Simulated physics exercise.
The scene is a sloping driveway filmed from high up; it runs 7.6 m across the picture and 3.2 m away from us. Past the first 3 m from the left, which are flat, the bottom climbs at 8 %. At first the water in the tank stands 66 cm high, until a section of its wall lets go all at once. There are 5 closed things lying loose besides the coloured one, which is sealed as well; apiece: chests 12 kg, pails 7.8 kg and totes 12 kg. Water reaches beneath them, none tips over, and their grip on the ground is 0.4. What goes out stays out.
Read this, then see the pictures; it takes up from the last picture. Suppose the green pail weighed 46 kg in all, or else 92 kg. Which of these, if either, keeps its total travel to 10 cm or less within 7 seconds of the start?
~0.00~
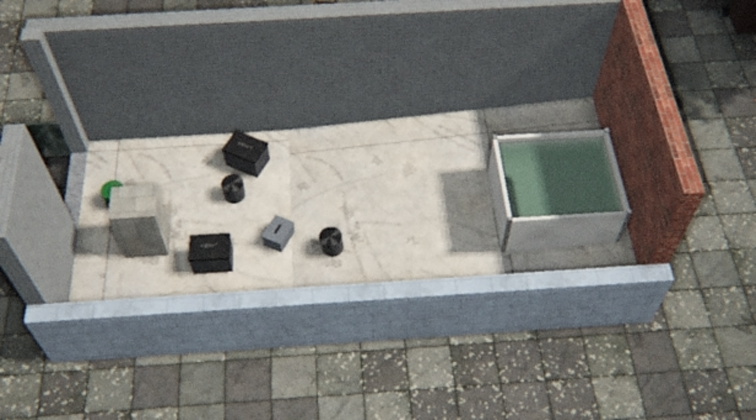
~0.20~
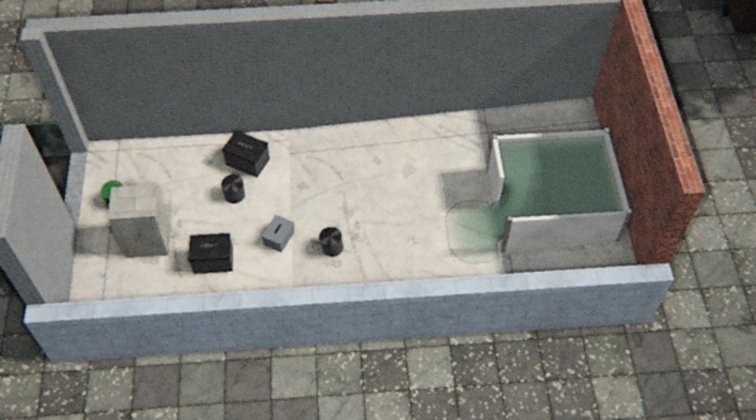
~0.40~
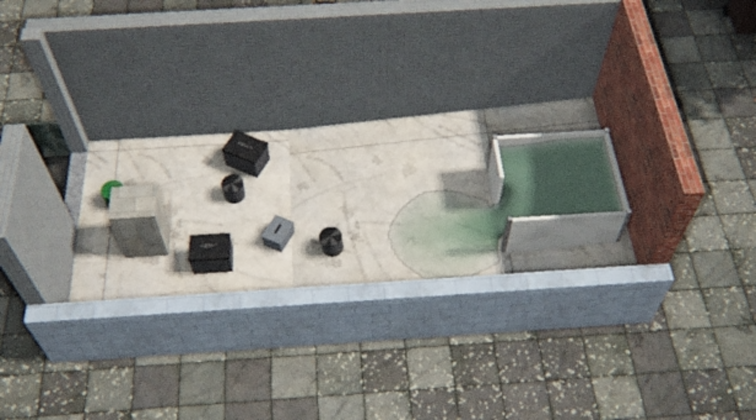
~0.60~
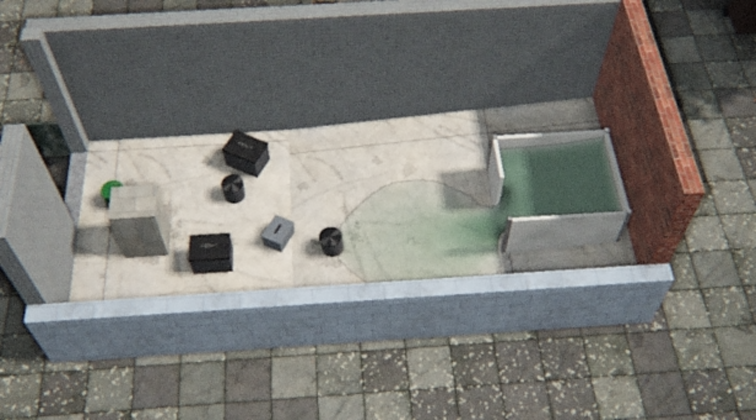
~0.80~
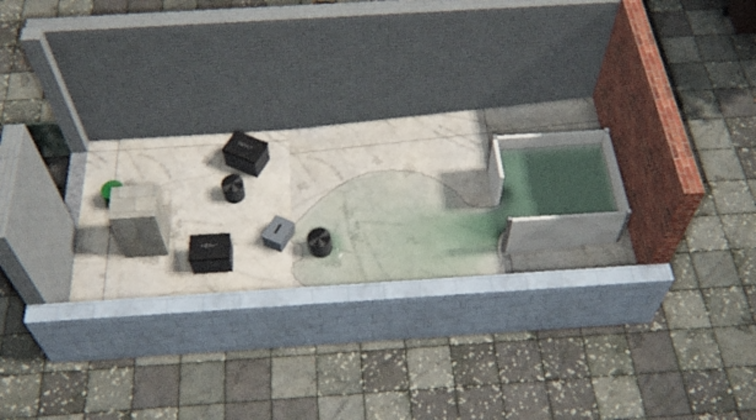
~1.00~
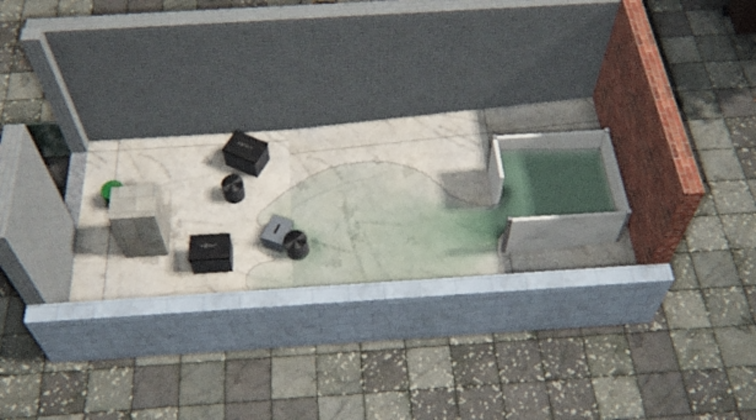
Most likely even the light option succeeds.
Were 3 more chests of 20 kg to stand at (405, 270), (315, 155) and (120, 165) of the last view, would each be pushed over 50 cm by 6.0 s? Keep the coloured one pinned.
In turn: More, less, over.
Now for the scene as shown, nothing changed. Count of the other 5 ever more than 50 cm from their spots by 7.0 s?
Count: 5.
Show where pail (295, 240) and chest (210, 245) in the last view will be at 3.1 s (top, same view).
Somewhere about (70, 303) and (94, 248).
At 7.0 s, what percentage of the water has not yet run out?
Somewhere near 76 percent, give or take.
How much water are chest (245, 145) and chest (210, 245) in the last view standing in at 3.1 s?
Depth approx. 9 cm / 19 cm.
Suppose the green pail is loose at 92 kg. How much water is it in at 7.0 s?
Something like 8 centimetres.
After 1.4 s the green pail would be 0 cm from its start with 46 kg and 0 cm from its start with 92 kg; 0 cm of water round it then.
After 3.1 s the green pail would be 0 cm from its start with 46 kg and 0 cm from its start with 92 kg; 10 cm of water round it then.
After 4.9 s the green pail would be 0 cm from its start with 46 kg and 0 cm from its start with 92 kg; 13 cm of water round it then.
After 7.0 s the green pail would be 0 cm from its start with 46 kg and 0 cm from its start with 92 kg; 8 cm of water round it then.
